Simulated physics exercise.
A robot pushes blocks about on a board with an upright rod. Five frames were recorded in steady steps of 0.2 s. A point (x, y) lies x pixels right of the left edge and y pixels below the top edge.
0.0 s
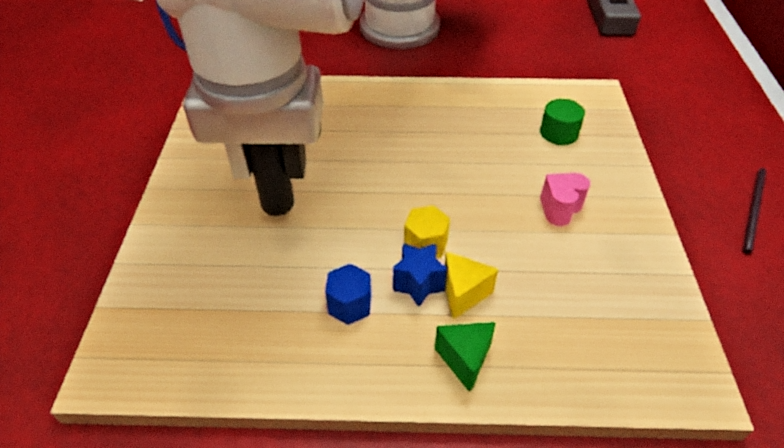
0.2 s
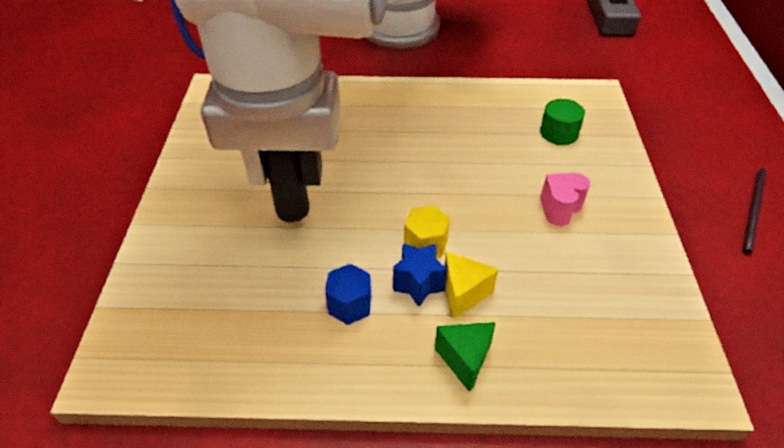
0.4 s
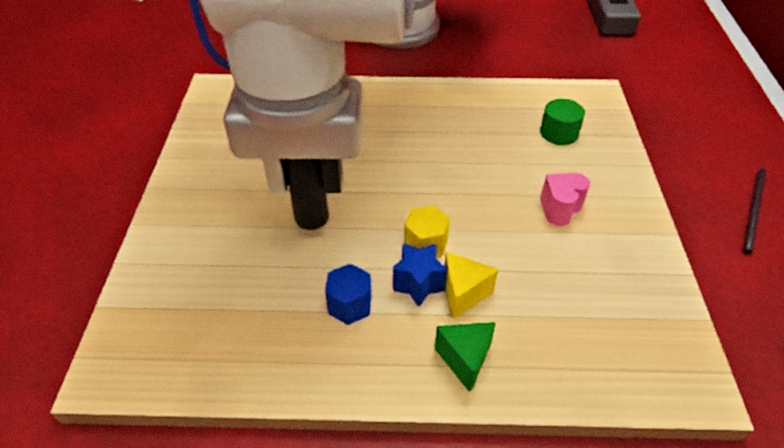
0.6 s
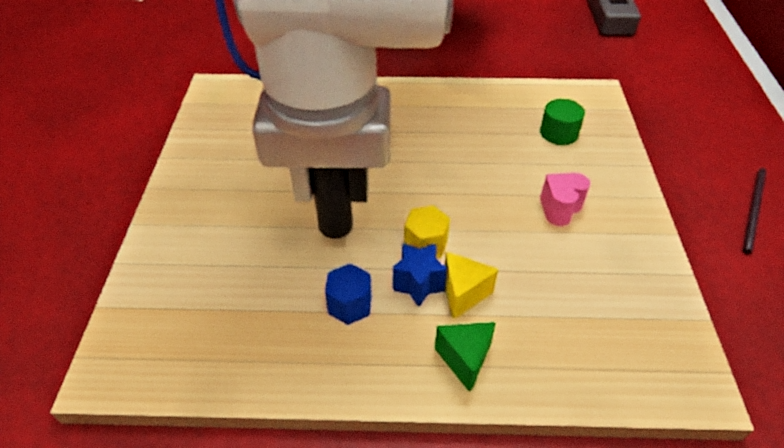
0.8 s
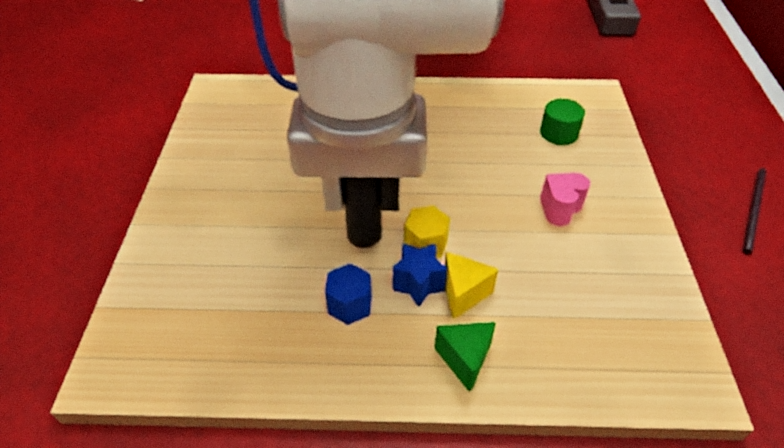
A robot arm moves its black rod rightward and slightly down while the colored blocks stay still.
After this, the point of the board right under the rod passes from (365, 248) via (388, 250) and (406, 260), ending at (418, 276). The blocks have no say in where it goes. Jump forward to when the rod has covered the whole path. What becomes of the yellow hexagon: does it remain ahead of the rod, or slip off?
The block lies off to the side or behind.
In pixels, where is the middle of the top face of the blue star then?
Answer: (427, 284).
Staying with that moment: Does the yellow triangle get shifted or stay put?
At the moment the path ends, the yellow triangle still stands where it did.
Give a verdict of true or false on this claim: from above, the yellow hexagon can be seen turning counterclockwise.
The claim holds.
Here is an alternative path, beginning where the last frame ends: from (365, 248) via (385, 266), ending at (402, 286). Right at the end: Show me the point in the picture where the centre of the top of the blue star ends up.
The middle of its top is at (438, 274).
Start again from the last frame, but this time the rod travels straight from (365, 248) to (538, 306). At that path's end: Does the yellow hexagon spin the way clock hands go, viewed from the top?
I expect not.
The first path, step by step. Halfway along, rod at (398, 243); yellow hexagon at (437, 221), turned 15° anticlockwise.
At the end, rod at (419, 264); blue star at (427, 284); yellow hexagon at (444, 223), turned 35° anticlockwise; yellow triangle still.
